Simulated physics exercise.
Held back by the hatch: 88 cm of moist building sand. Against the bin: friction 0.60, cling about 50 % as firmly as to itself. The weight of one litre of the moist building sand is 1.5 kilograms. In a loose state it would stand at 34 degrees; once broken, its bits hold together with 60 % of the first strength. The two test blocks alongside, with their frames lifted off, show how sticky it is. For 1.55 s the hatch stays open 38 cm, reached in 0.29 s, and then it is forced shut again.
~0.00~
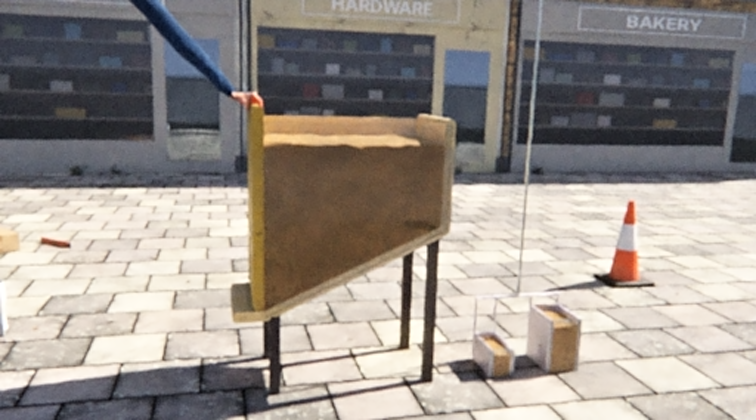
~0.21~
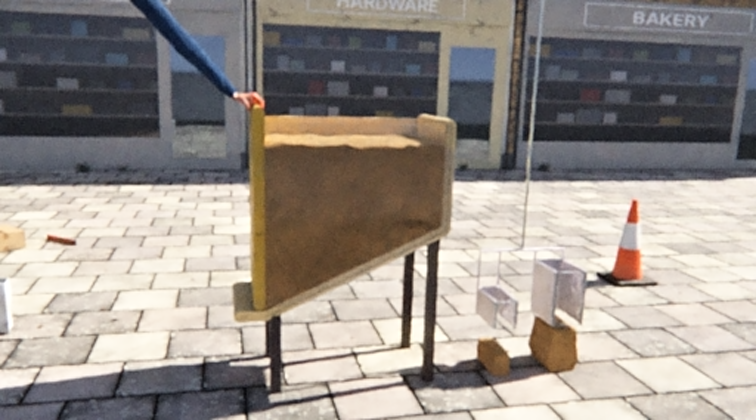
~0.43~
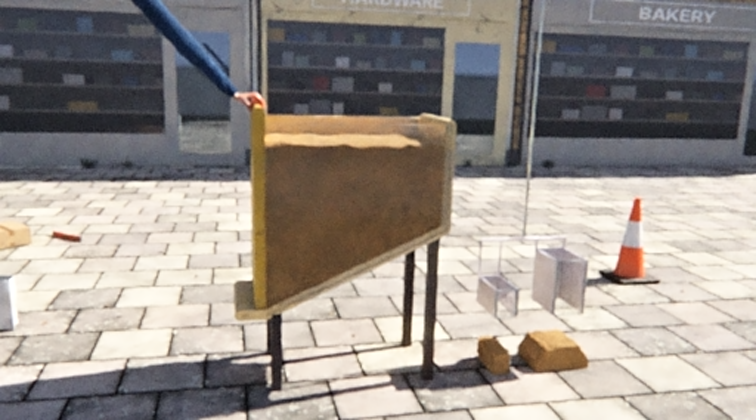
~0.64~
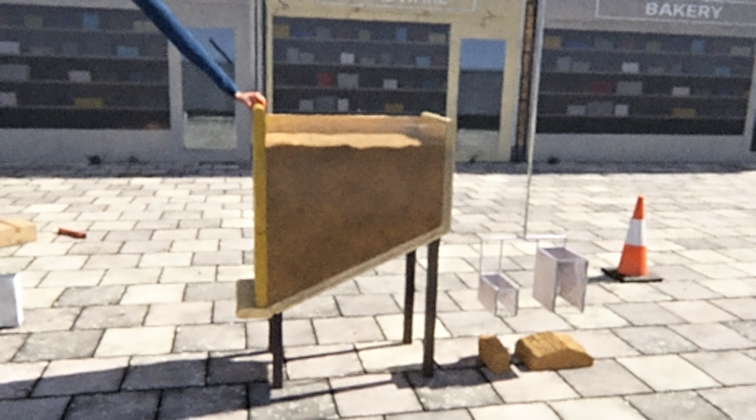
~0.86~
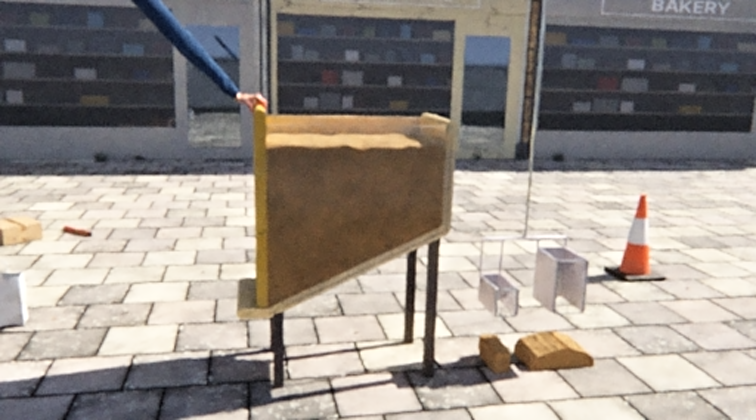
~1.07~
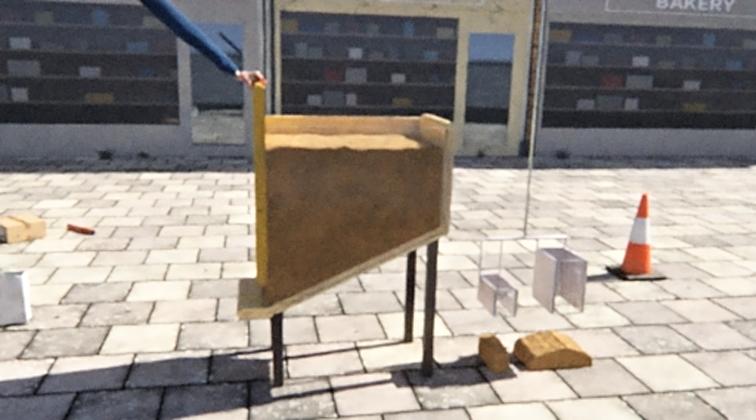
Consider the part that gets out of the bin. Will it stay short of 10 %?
No, it ends above 10 %.
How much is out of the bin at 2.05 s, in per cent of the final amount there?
That figure sits at some 40 percent.
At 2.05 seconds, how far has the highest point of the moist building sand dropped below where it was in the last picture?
0 cm.
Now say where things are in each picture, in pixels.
Top of the hatch at (258, 112), not yet moved; crest of the moist building sand at (403, 145); block heights 14 cm, 28 cm (left to right), in the first frame.
Top of the hatch at (259, 113), not yet moved; crest of the moist building sand at (403, 145); block heights 13 cm, 26 cm (left to right), in the second frame.
Top of the hatch at (259, 113), not yet moved; crest of the moist building sand at (403, 145); block heights 13 cm, 15 cm (left to right), in the third frame.
Top of the hatch at (260, 113), not yet moved; crest of the moist building sand at (403, 145); block heights 13 cm, 14 cm (left to right), in the fourth frame.
Top of the hatch at (260, 115), not yet moved; crest of the moist building sand at (403, 146); block heights 13 cm, 14 cm (left to right), in the fifth frame.
Top of the hatch at (259, 91), moved 13 cm; crest of the moist building sand at (402, 147); block heights 13 cm, 14 cm (left to right), in the sixth frame.
After 1.52 s, the hatch is 38 cm open and 3 % is out.
After 2.05 s, the hatch is 38 cm open and 10 % is out.
After 2.58 s, the hatch is 38 cm open and 17 % is out.
After 3.11 s, the hatch is 9.3 cm open and 23 % is out.
After 3.69 s, the hatch is shut and 24 % is out.
